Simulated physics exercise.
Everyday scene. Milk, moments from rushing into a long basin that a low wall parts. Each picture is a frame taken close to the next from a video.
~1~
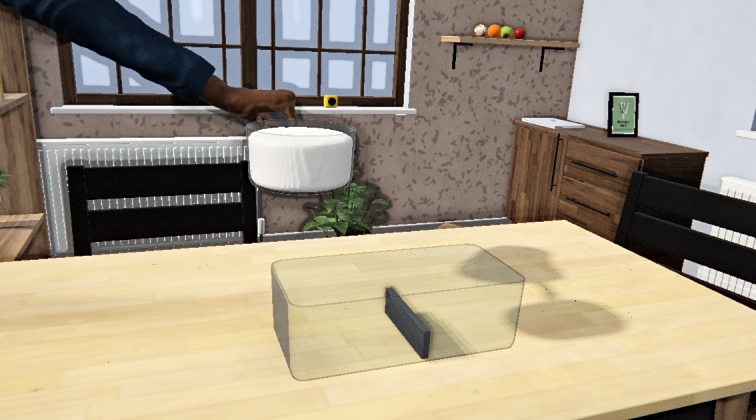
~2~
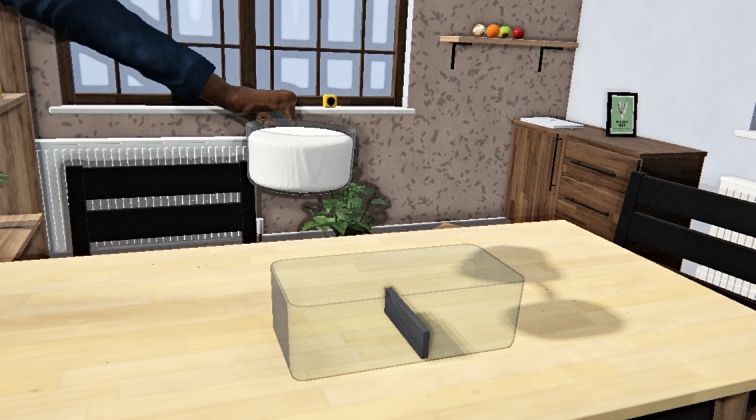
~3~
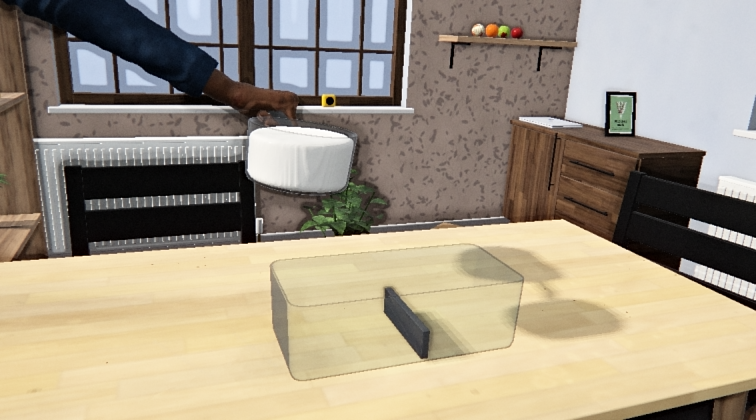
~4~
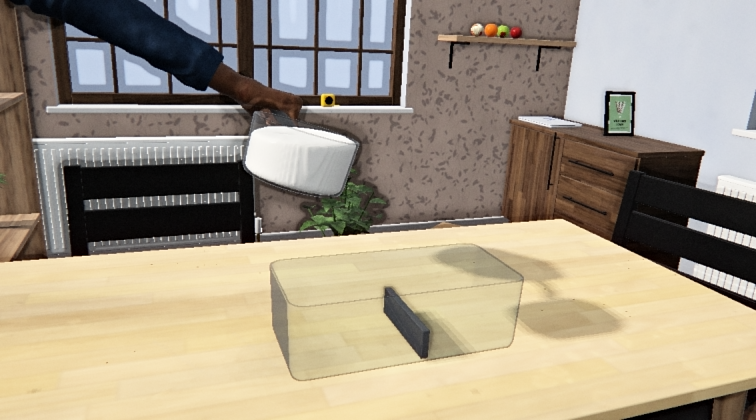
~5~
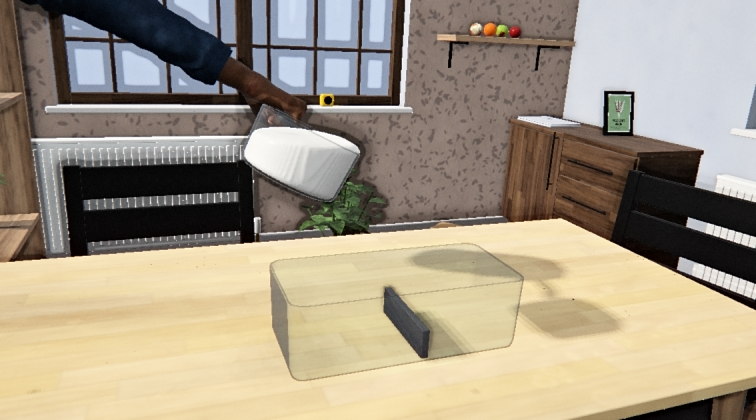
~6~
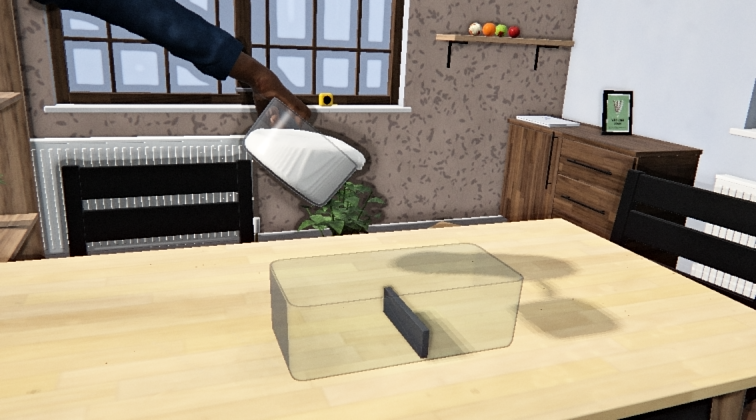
In a dining room, a hand holding a clear container of white milk tilts it rightward above a divided see-through basin.
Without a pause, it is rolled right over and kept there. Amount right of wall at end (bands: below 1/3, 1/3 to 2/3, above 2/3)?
Below 1/3.
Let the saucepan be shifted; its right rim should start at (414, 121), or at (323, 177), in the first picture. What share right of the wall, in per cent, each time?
The first gives 80 %, the second 20 %.
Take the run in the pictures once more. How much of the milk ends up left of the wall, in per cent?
That works out to roughly 80 percent.
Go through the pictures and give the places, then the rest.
In the first picture, it leans 0°; its right rim is at (352, 128); the milk meets the walls at (249, 136) and (349, 135); the long basin's rim runs from (280, 284) to (500, 262); the wall's top is at (407, 309).
In the second picture, it leans 2°; its right rim is at (352, 130); the milk meets the walls at (249, 135) and (349, 136).
In the third picture, it leans 7°; its right rim is at (353, 135); the milk meets the walls at (250, 134) and (350, 137).
In the fourth picture, it leans 16°; its right rim is at (355, 143); the milk meets the walls at (251, 134) and (352, 139).
In the fifth picture, it leans 27°; its right rim is at (355, 153); the milk meets the walls at (250, 138) and (353, 148); 2 per cent is over the edge.
In the sixth picture, it leans 39°; its right rim is at (353, 165); the milk meets the walls at (248, 133) and (342, 149); 7 per cent is over the edge.
A moment on, the saucepan is tipped right over and 18 per cent is still to pour, 25 is left of the wall and 0 right of it.
Next, the saucepan is tipped right over and 3 per cent is still to pour, 83 is left of the wall and 3 right of it.
Then the saucepan is tipped right over and 0 per cent is still to pour, 79 is left of the wall and 8 right of it.
Later the saucepan is tipped right over and 0 per cent is still to pour, 80 is left of the wall and 10 right of it.
In the end 79 per cent lies left of the wall, 11 right of it and 10 outside.
